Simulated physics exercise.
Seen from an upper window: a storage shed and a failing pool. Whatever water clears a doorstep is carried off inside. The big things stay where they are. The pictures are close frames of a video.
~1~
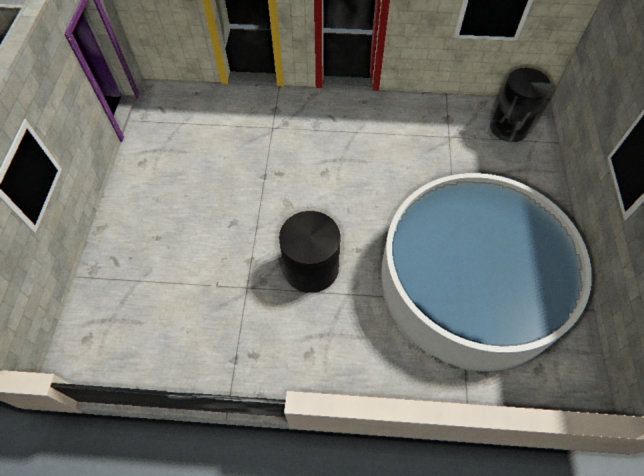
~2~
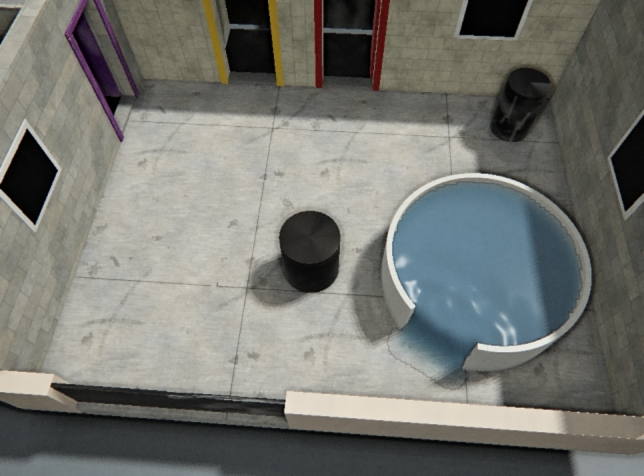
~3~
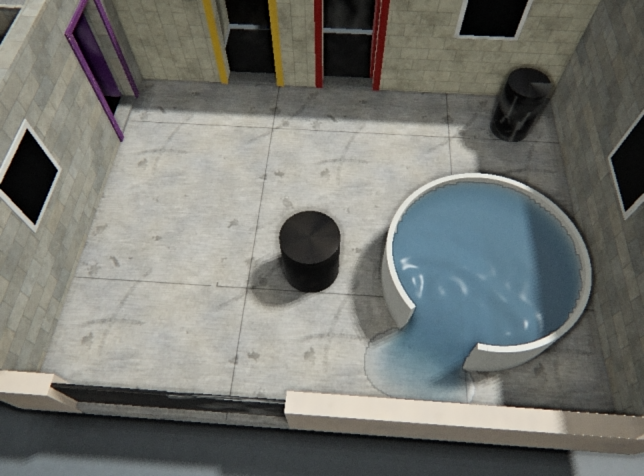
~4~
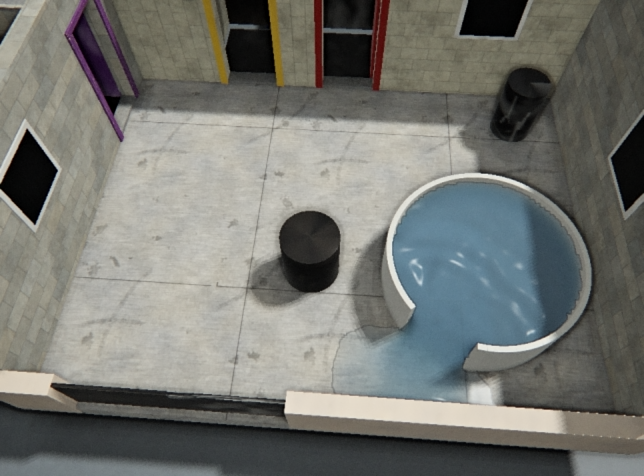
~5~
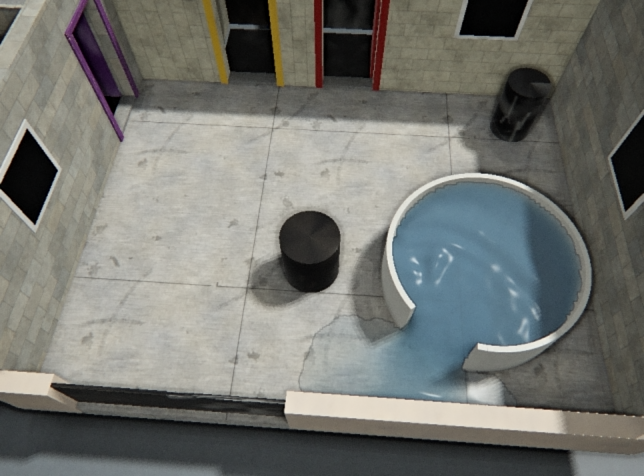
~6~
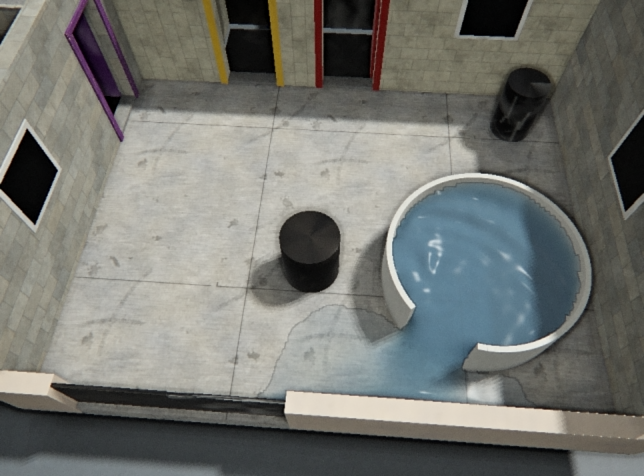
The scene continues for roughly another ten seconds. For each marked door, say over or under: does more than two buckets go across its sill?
Purple door: Over, red door: Under, yellow door: Over.
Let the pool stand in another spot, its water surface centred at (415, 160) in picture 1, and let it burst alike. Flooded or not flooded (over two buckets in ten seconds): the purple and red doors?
I'd say purple door crosses the threshold while red door crosses the threshold.
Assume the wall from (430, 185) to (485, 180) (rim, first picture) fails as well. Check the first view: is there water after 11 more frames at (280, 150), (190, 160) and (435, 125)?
Taken one by one: Sodden, then unaffected, then sodden.
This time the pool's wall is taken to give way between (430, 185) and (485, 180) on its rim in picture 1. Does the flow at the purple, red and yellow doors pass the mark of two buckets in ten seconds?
Result - purple door tops the mark, red door tops the mark, yellow door tops the mark.
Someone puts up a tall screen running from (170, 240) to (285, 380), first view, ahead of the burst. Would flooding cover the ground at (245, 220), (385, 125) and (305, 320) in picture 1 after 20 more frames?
Lab note - point 1: Inundated; point 2: Parched; point 3: Inundated.
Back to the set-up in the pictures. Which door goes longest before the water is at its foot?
The one in red.
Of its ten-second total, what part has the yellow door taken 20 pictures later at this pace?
Some 0 per cent.
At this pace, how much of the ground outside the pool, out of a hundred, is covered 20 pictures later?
50 %, roughly.
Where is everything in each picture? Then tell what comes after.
Still water in the pool at (486, 257), in the first picture.
The front is at (393, 342), out from the gap at (435, 343), in the second picture.
The front is at (374, 377), out from the gap at (434, 345), in the third picture.
The front is at a hidden place, out from the gap at (434, 345), in the fourth picture.
Water pours out at (434, 345) and has run to a hidden place, in the fifth picture.
The front is at a hidden place, out from the gap at (435, 344), in the sixth picture.
A moment on, water covers 20 % of the floor; the purple door not reached, the red door not reached, the yellow door not reached.
Next, water covers 35 % of the floor; the purple door not reached, the red door not reached, the yellow door not reached.
Then, water covers 50 % of the floor; the purple door wet at the sill, nothing in, the red door not reached, the yellow door not reached.
Later, water covers 80 % of the floor; the purple door under two buckets in, the red door wet at the sill, nothing in, the yellow door under two buckets in.
In the end, water covers 100 % of the floor; the purple door over two buckets in, the red door under two buckets in, the yellow door over two buckets in.
